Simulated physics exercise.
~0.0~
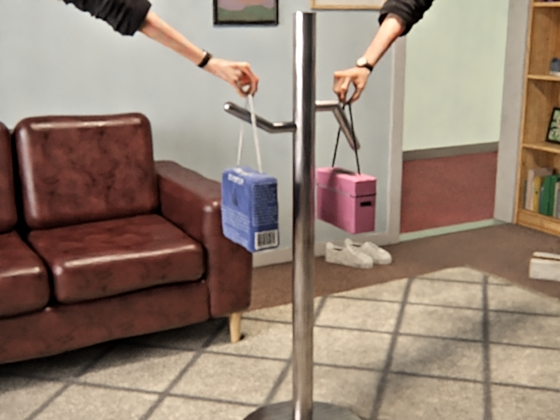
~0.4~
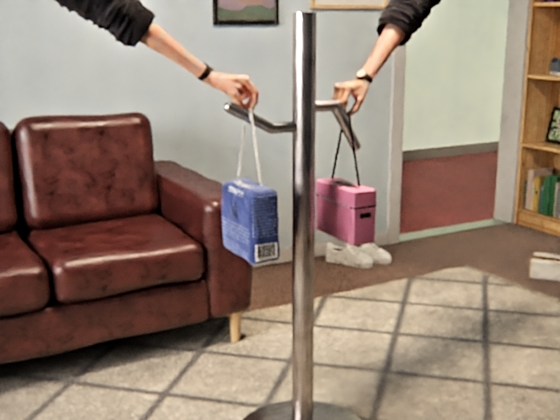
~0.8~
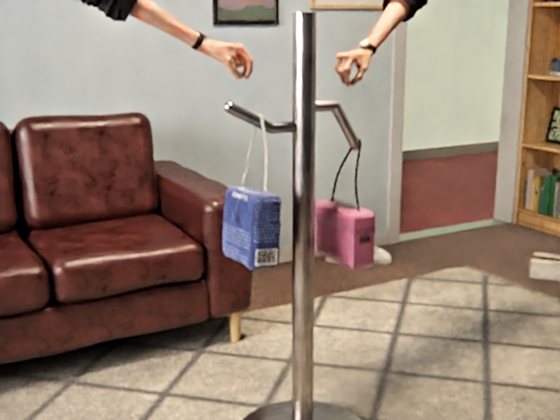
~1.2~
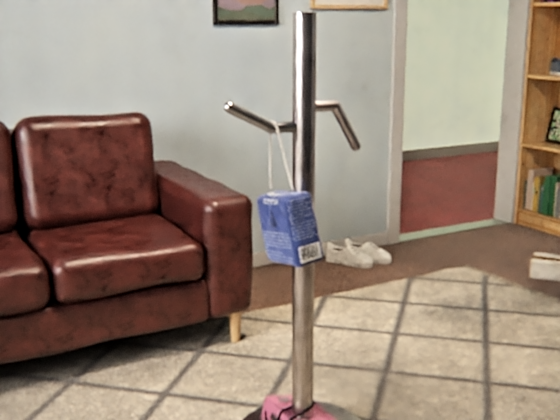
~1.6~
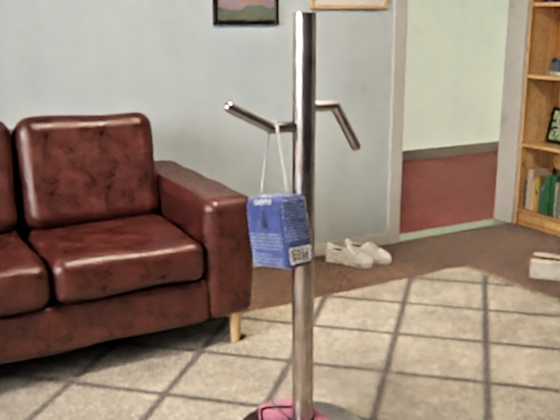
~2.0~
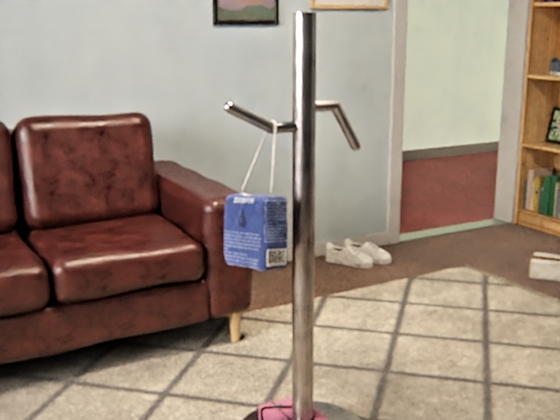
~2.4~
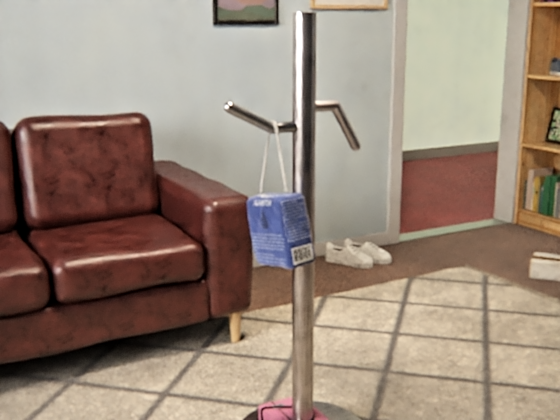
At the start, two hands hold a blue bag and a pink case by their loops beside the two angled pegs of a metal post, with a dark red leather sofa to the left. The hands lower both items, then let go and draw back. The blue bag hangs from the left peg, while the pink case drops from the right one and lands on its side at the foot of the post. The bag swings right, then left, then right again. It ends still hanging from its peg, with the pink case on the floor.
